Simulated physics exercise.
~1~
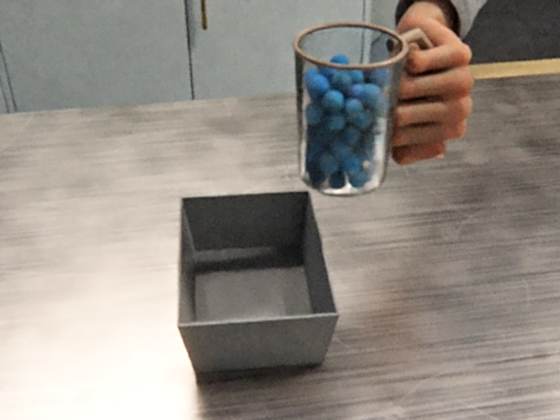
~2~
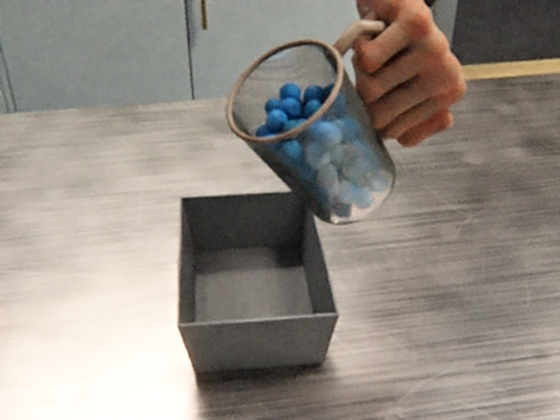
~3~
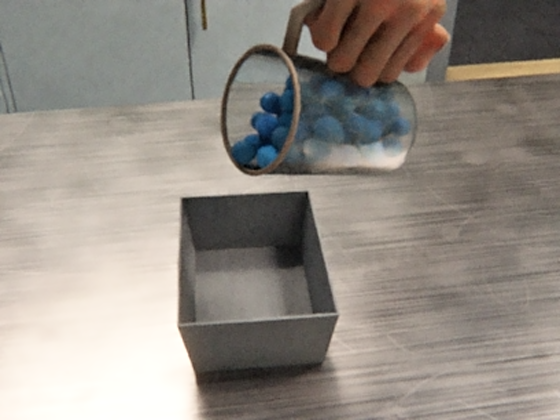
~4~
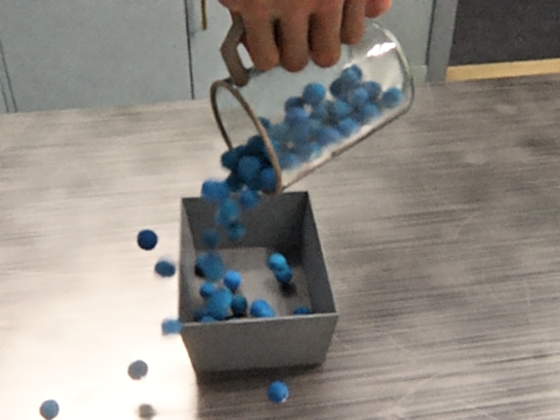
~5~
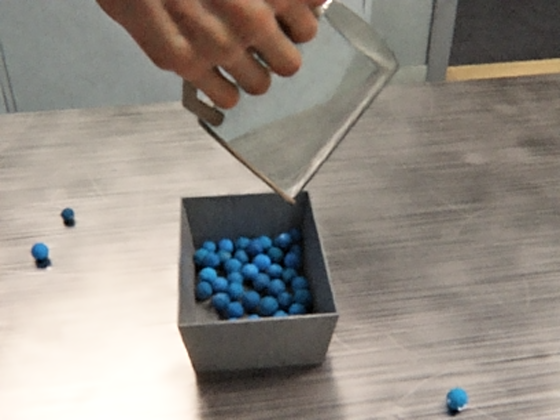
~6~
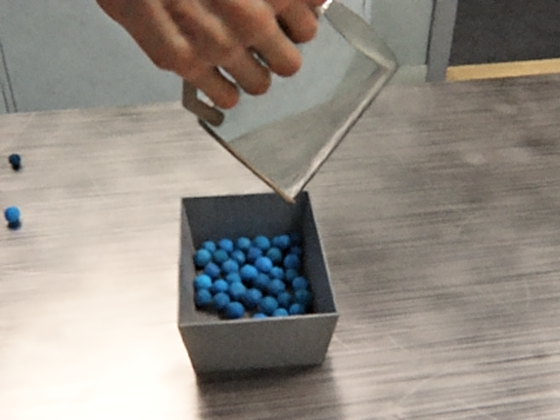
In the video, a hand tilts a clear glass mug of small blue balls over an open gray box on a table until it empties. Many balls land in the box, while others scatter across the tabletop and roll away as the hand holds the mug tipped.
